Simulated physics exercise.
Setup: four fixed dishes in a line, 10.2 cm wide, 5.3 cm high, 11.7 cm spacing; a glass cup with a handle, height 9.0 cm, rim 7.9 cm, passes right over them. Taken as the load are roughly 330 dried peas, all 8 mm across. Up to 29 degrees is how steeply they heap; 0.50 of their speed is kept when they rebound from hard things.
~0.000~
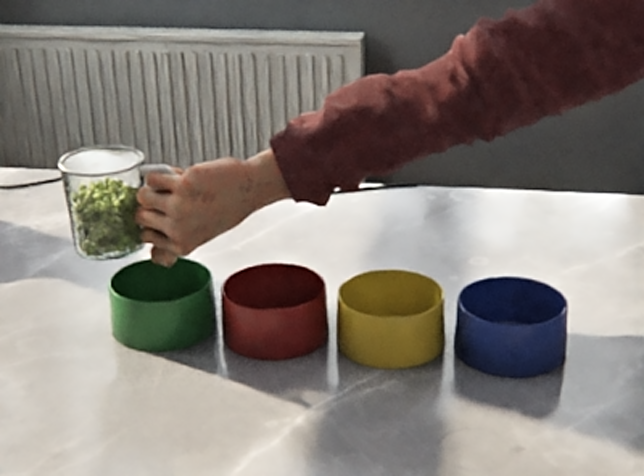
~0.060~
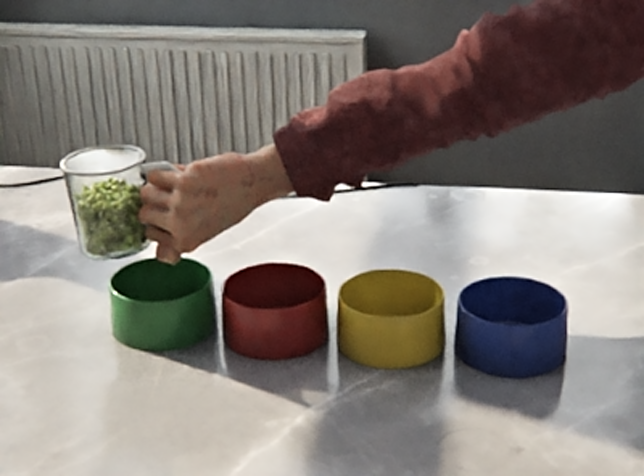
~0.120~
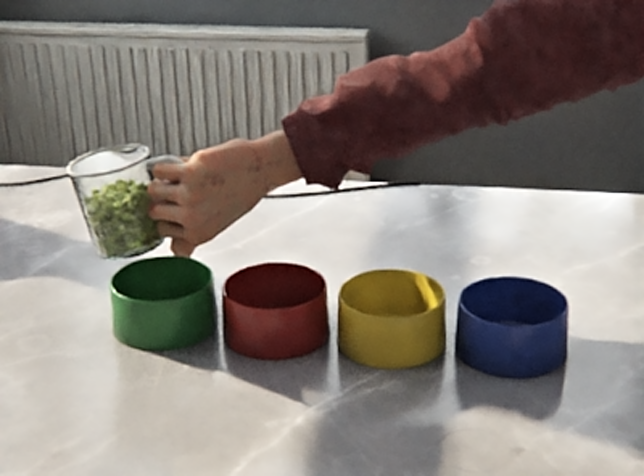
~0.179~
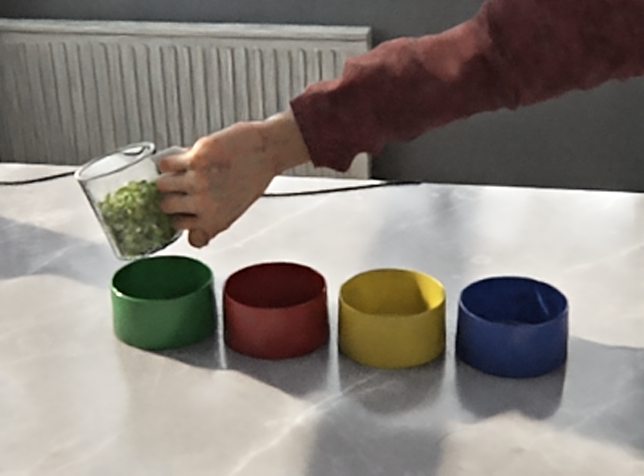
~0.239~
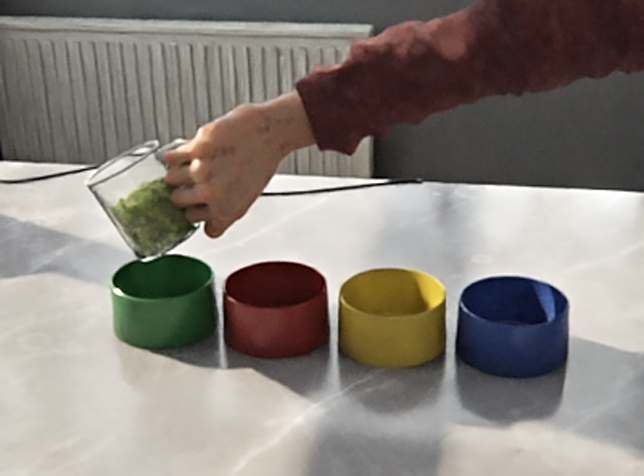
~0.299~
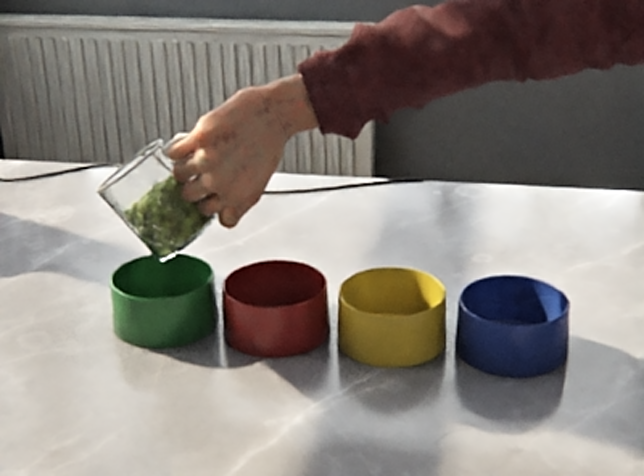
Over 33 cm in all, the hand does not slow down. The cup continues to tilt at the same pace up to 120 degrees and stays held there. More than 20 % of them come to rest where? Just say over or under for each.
Red dish: Is left with more than a fifth; blue dish: Is left with at most a fifth; green dish: Is left with at most a fifth; yellow dish: Is left with at most a fifth; counter: Is left with at most a fifth.
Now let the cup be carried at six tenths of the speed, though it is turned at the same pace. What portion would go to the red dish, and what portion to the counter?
Shares - red 0, counter 10.
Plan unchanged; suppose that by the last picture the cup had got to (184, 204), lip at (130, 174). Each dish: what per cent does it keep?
Per cent kept: Red 0; blue 0; green 0; yellow 100.
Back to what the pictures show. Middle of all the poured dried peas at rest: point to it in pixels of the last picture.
(273, 315) or so.
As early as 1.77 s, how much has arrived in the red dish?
About 90 percent up to now.
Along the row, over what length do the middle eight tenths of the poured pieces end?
That stretch measures near 8 centimetres.
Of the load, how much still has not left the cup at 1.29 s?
Reading: Approx. 0 %.
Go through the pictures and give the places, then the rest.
The first picture shows cup at (106, 203), tilt 0 degrees, lip at (63, 159), moved 0.0 cm; middle of the pieces at (111, 216); green dish at (161, 279); red dish at (274, 286); yellow dish at (391, 293); blue dish at (512, 301).
The second picture shows cup at (110, 203), tilt 2 degrees, lip at (65, 160), moved 0.3 cm; middle of the pieces at (115, 215).
The third picture shows cup at (120, 203), tilt 9 degrees, lip at (72, 164), moved 1.3 cm; middle of the pieces at (127, 215).
The fourth picture shows cup at (133, 203), tilt 18 degrees, lip at (80, 171), moved 2.6 cm; middle of the pieces at (141, 214).
The fifth picture shows cup at (146, 203), tilt 27 degrees, lip at (90, 178), moved 3.9 cm; middle of the pieces at (155, 212).
The sixth picture shows cup at (158, 202), tilt 35 degrees, lip at (101, 186), moved 5.2 cm; middle of the pieces at (164, 219); green dish at (162, 276); red dish at (275, 283); yellow dish at (392, 292); blue dish at (514, 300). The cup turns about 150 degrees a second and travels 22 cm a second.
Then, at 0.89 s, tilt 119 degrees; cup holds 70 %, red 20 %, green 5 %.
Then, at 1.29 s, tilt 120 degrees; cup holds 0 %, red 90 %, green 5 %.
After 1.77 s, tilt 120 degrees; cup holds 0 %, red 90 %, green 5 %.
At rest (2.1 s), red 90 %, blue 0 %, green 5 %, yellow 0 %, counter 10 %.
